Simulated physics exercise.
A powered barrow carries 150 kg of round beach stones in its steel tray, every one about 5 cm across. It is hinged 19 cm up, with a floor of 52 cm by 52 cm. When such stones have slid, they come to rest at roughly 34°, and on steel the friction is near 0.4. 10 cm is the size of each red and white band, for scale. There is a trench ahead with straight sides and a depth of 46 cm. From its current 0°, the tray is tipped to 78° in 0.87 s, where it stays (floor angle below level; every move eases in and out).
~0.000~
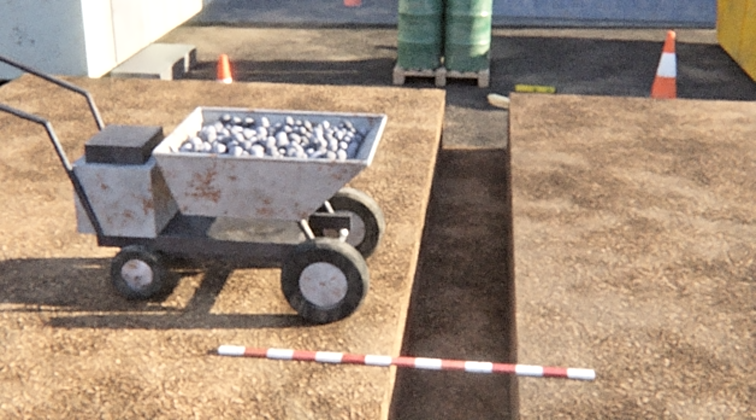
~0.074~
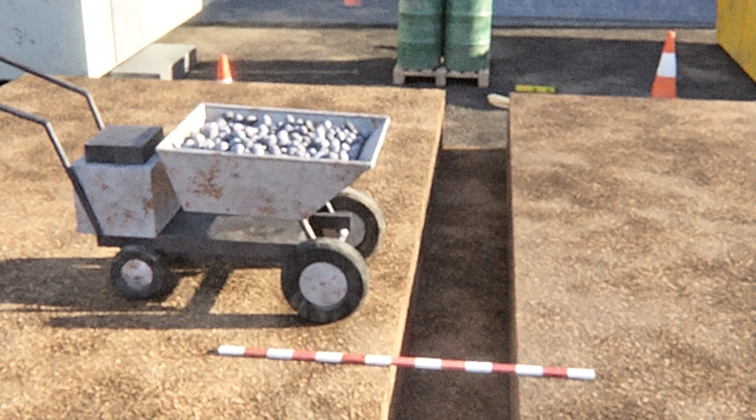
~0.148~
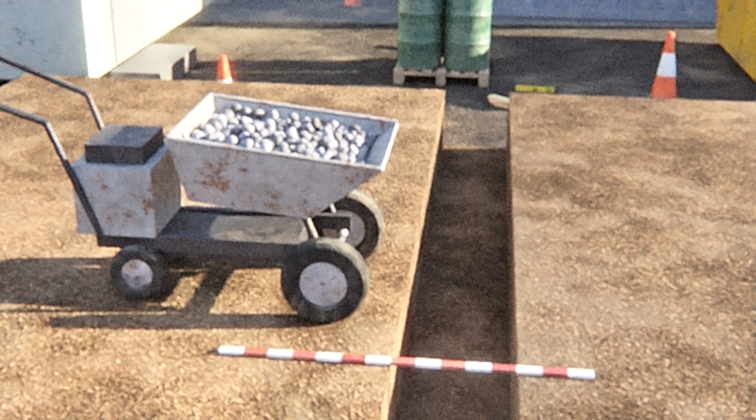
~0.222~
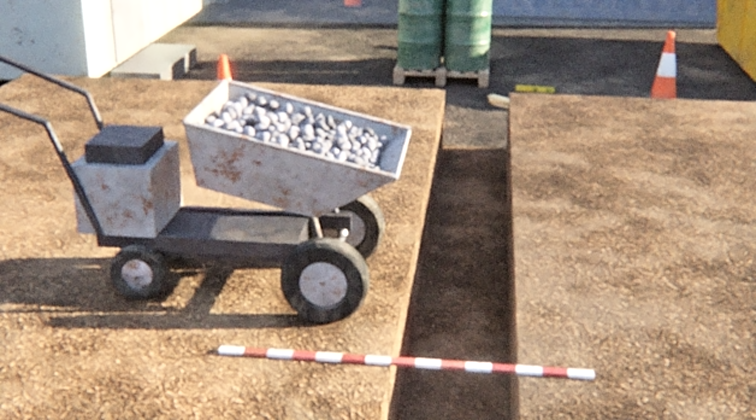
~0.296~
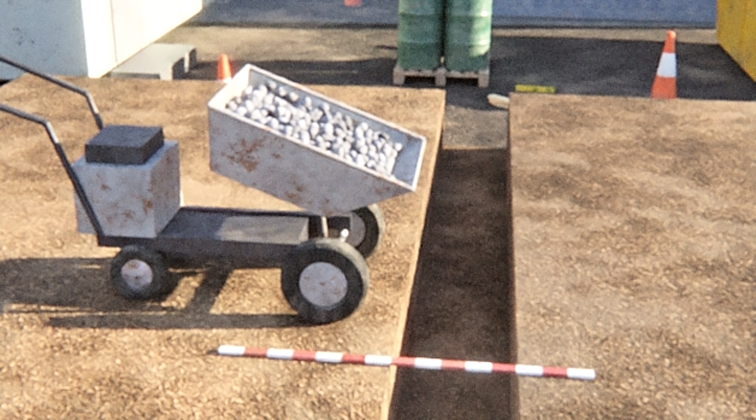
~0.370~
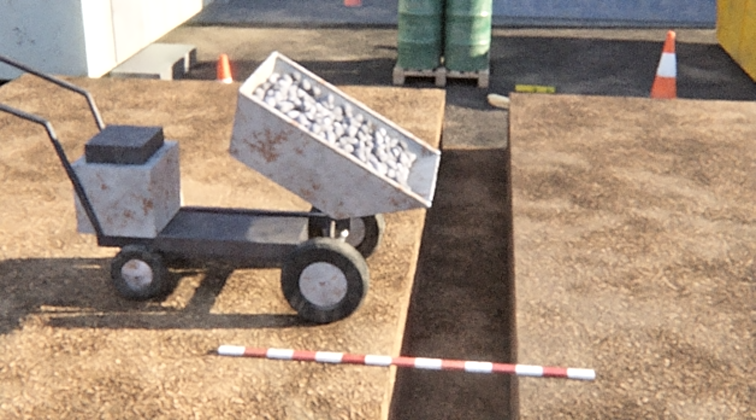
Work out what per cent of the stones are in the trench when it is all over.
It comes to roughly 64 per cent.
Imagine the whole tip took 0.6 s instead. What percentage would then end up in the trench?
With that timing, about 50 per cent.
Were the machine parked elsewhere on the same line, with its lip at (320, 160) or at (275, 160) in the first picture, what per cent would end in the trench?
Near 100 and near 95 percent.
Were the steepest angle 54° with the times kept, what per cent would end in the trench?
In that case near 60 per cent.
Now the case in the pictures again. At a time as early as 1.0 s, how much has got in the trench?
Around 45 per cent of it, at that instant.
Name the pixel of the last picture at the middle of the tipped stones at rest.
Somewhere around (496, 369) in the last picture.
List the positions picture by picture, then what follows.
The first picture shows lip at (368, 164), floor tilted 0°, highest stones at (287, 132).
In the second picture, the tray is at 2°, its lip at (372, 165); the top of the load is at (252, 129); the stones move at 0.3 m/s on average.
In the third picture, the tray is at 6°, its lip at (382, 170); the top of the load is at (239, 121); the stones move at 0.7 m/s on average.
In the fourth picture, the tray is at 13°, its lip at (397, 178); the top of the load is at (242, 109); the stones move at 1.0 m/s on average.
The fifth picture shows lip at (413, 190), floor tilted 21°, highest stones at (254, 96); the stones move at 1.2 m/s on average.
The sixth picture shows lip at (430, 206), floor tilted 30°, highest stones at (278, 85); the stones move at 1.3 m/s on average.
After 0.6 s the floor is at 66°; 100 % in the tray; the foremost stones are at (473, 253).
After 1.0 s the floor is at 78°; 32 % in the tray, 45 % in the trench, 23 % past the trench; the foremost stones are at (595, 305).
After 1.3 s the floor is at 78°; 0 % in the tray, 63 % in the trench, 37 % past the trench; the foremost stones are past the picture's edge.
After 3.3 s the floor is at 78°; 0 % in the tray, 64 % in the trench, 36 % past the trench; the foremost stones are past the picture's edge.
